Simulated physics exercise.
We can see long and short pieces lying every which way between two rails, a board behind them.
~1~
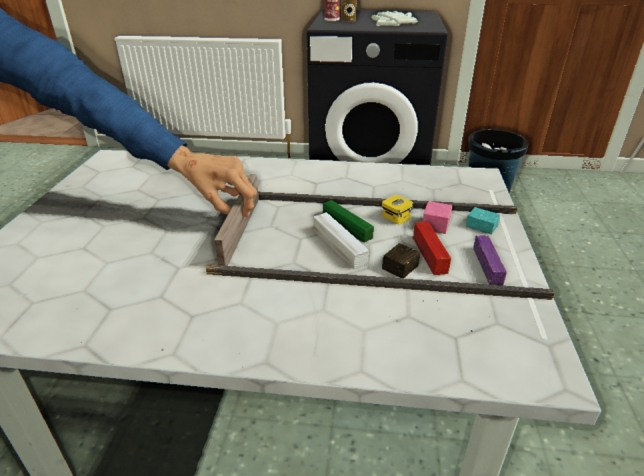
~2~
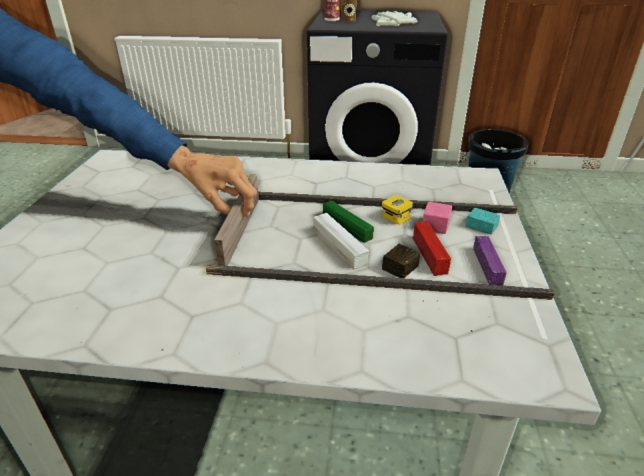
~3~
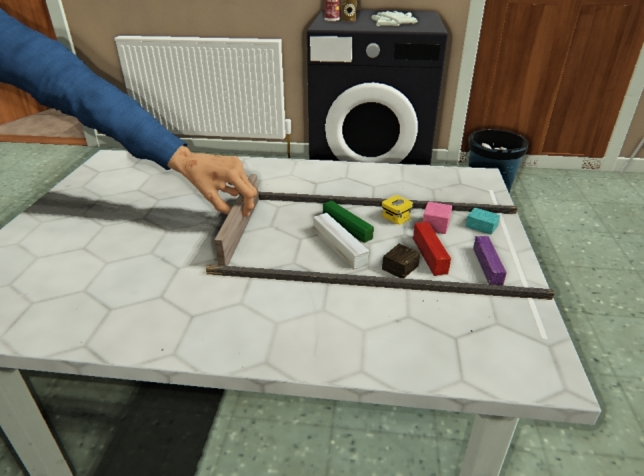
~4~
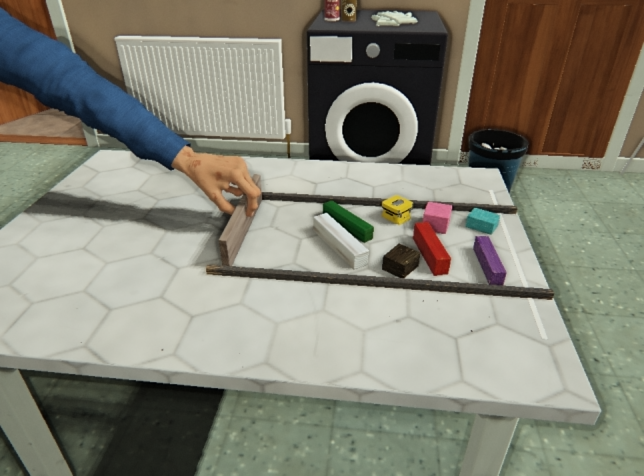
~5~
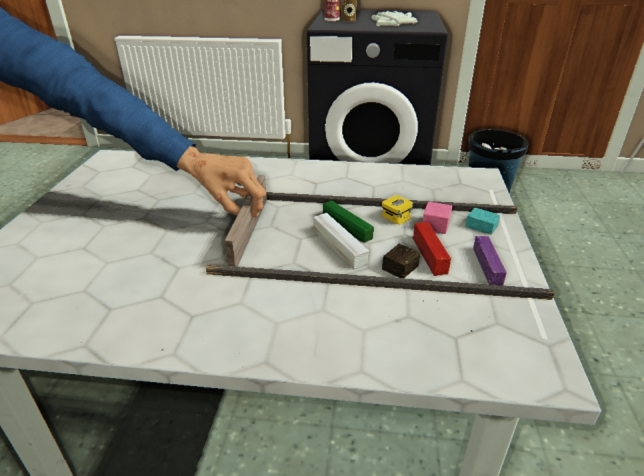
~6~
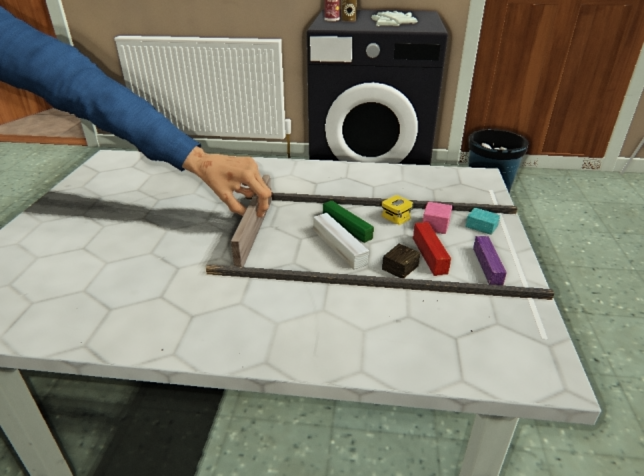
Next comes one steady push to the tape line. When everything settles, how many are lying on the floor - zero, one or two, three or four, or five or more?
So the push knocks five or more off, going by the tape.
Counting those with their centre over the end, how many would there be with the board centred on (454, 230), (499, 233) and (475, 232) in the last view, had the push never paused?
Middles past end - pos 1: 0, pos 2: 4, pos 3: 2.
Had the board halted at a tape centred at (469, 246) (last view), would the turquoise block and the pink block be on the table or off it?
Here the turquoise block is off by the end and the pink block is on by the end.
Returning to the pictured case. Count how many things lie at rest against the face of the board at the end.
Looks like 2 of them, all told.
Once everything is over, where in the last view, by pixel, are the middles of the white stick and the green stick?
The white stick at (527, 256), the green stick at (526, 228).
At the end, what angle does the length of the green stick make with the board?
Angle: Around 20°.
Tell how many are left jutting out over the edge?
The count is 1.
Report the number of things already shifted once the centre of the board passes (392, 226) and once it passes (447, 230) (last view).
Well, it's 6 at the first one and 8 at the second.
Soon after, none off yet; turquoise block at rest near (483, 221); purple bar at rest near (489, 259); pink block at rest near (437, 218).
At rest, the number that fall off is five or more; fallen, yellow case, black block, red bar, pink block, purple bar and turquoise block.
